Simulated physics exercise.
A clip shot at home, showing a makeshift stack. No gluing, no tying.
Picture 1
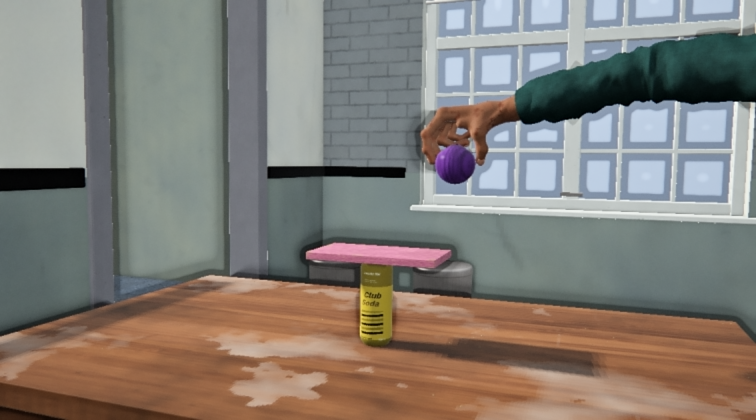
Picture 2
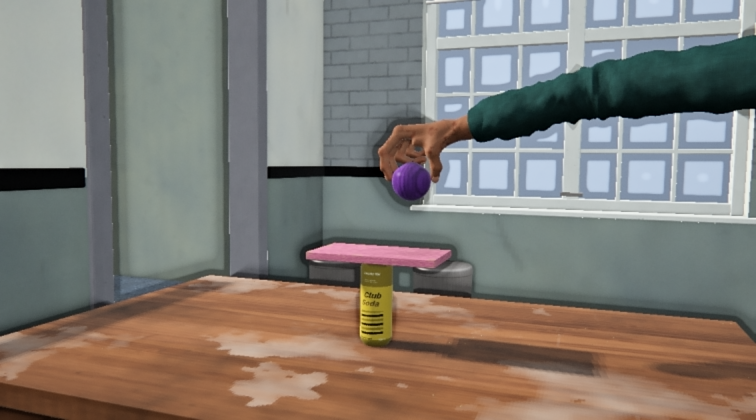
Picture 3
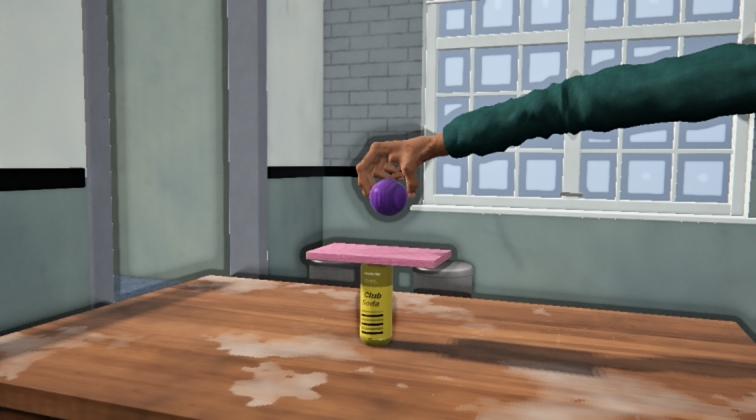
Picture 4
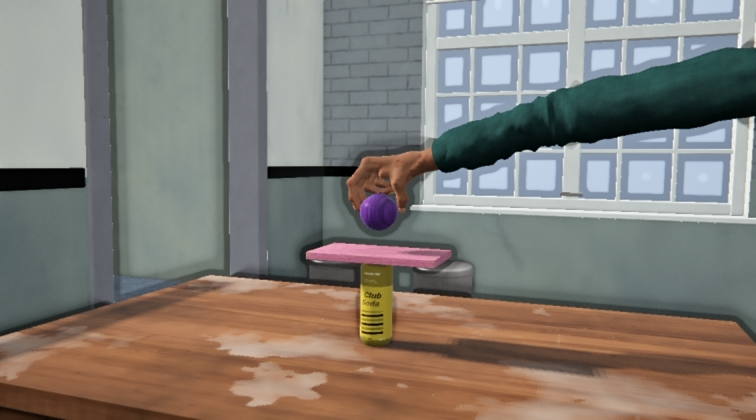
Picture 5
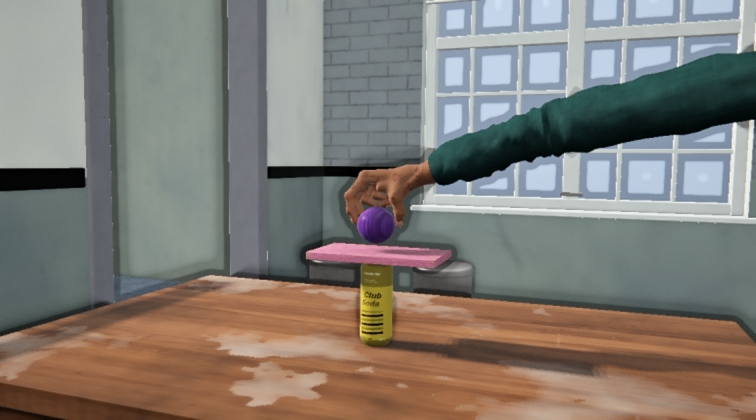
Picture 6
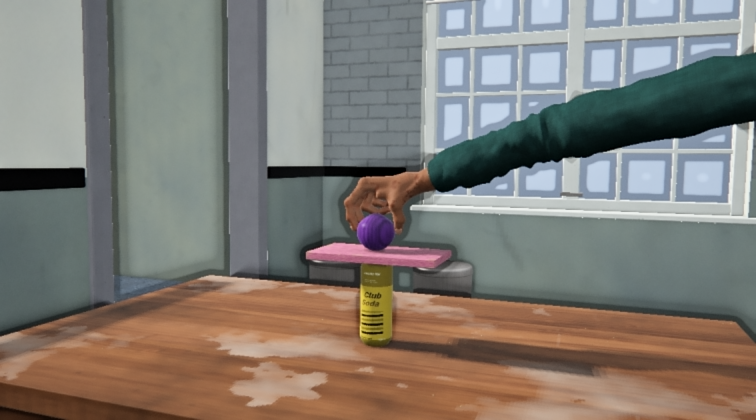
The video shows a hand in a green sleeve moving a round purple object left and down over a pink slab on a yellow can, then setting it on the slab while still holding it.
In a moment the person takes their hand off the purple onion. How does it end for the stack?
Survives.
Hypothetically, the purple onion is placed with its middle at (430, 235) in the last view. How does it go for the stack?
Result: The stack tips over.
Then, 0.80 s past the last view, nothing moves.
Then, 1.70 s past the last view, purple onion resting near (376, 232).
Finally, all 3 still in place. Final places as the last picture's camera would see them, purple onion near (376, 232). The stack stays up.
